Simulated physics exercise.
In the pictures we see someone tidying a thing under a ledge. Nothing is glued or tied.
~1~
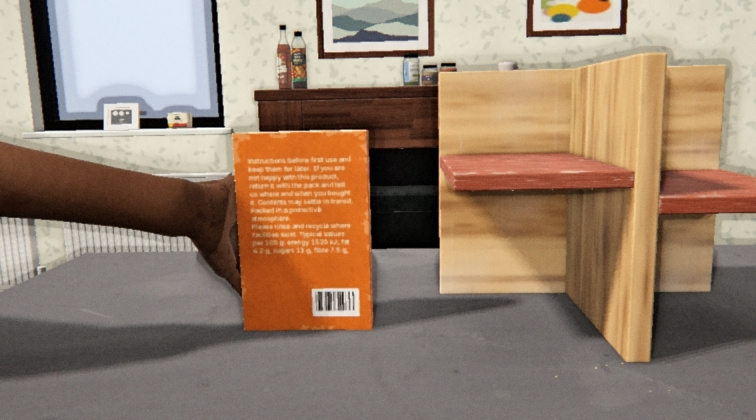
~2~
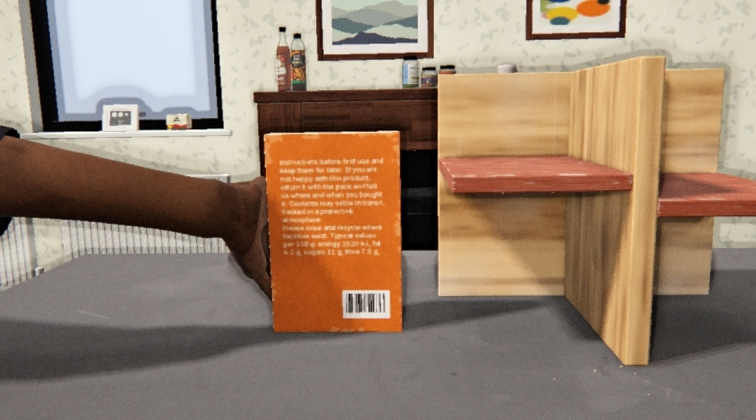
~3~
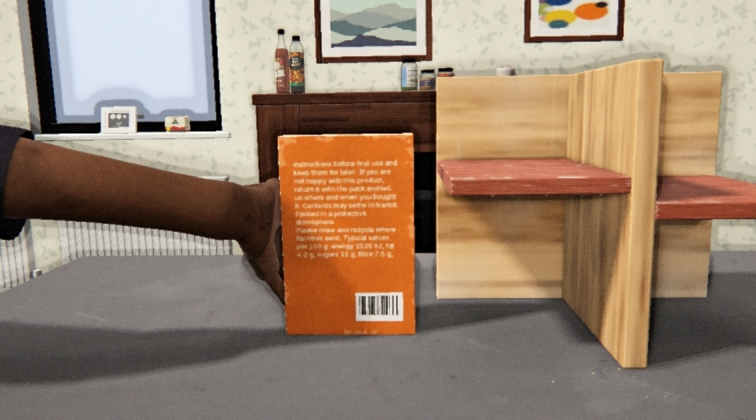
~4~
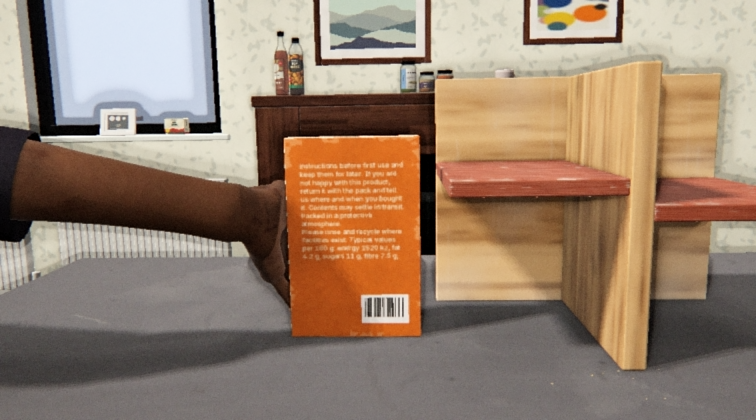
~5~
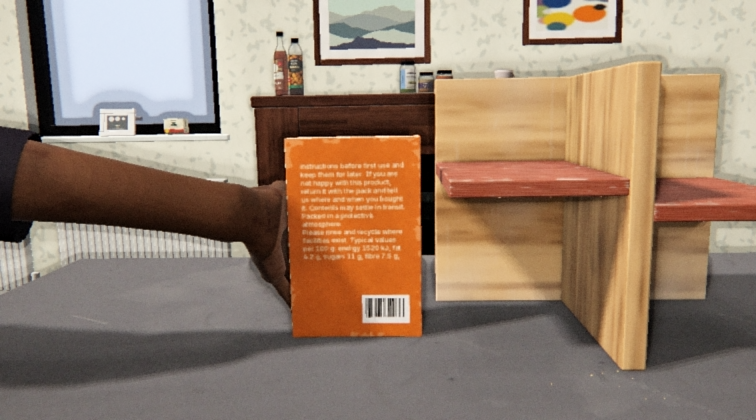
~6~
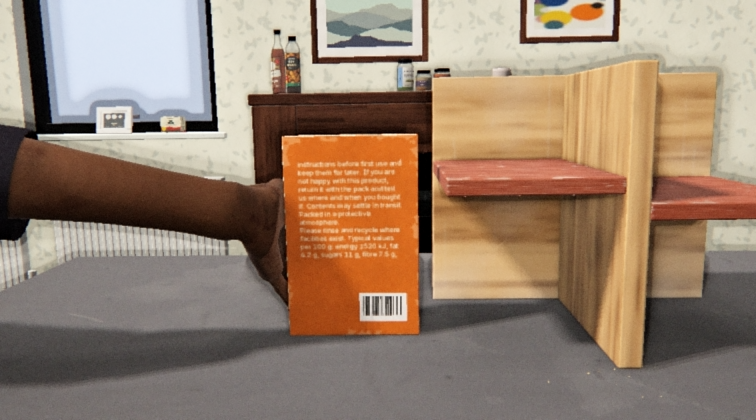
An orange book with pale print and a barcode slides upright to the right across a grey tabletop, pushed by a hand reaching in from the left, then slows and barely shifts. To its right stands a pale wooden panel structure with red shelves. The room, seen from a nearly steady tabletop-level view, has a window, dark fireplace, bottles and framed artwork behind.
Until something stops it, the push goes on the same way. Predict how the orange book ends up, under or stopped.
Most likely it stays out there.
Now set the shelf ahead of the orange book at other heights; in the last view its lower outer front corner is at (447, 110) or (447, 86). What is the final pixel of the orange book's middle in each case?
Around (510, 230) for the first, around (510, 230) for the second.
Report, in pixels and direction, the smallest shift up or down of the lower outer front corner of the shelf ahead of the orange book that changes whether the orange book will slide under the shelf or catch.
60 pixels up, roughly.
Then, 0.20 s after the last picture, orange book sliding up to the opening near (364, 236).
Then, 0.44 s after the last picture, orange book stopped at the opening near (374, 236).
At rest, the orange book stops at the shelf, near (374, 236).
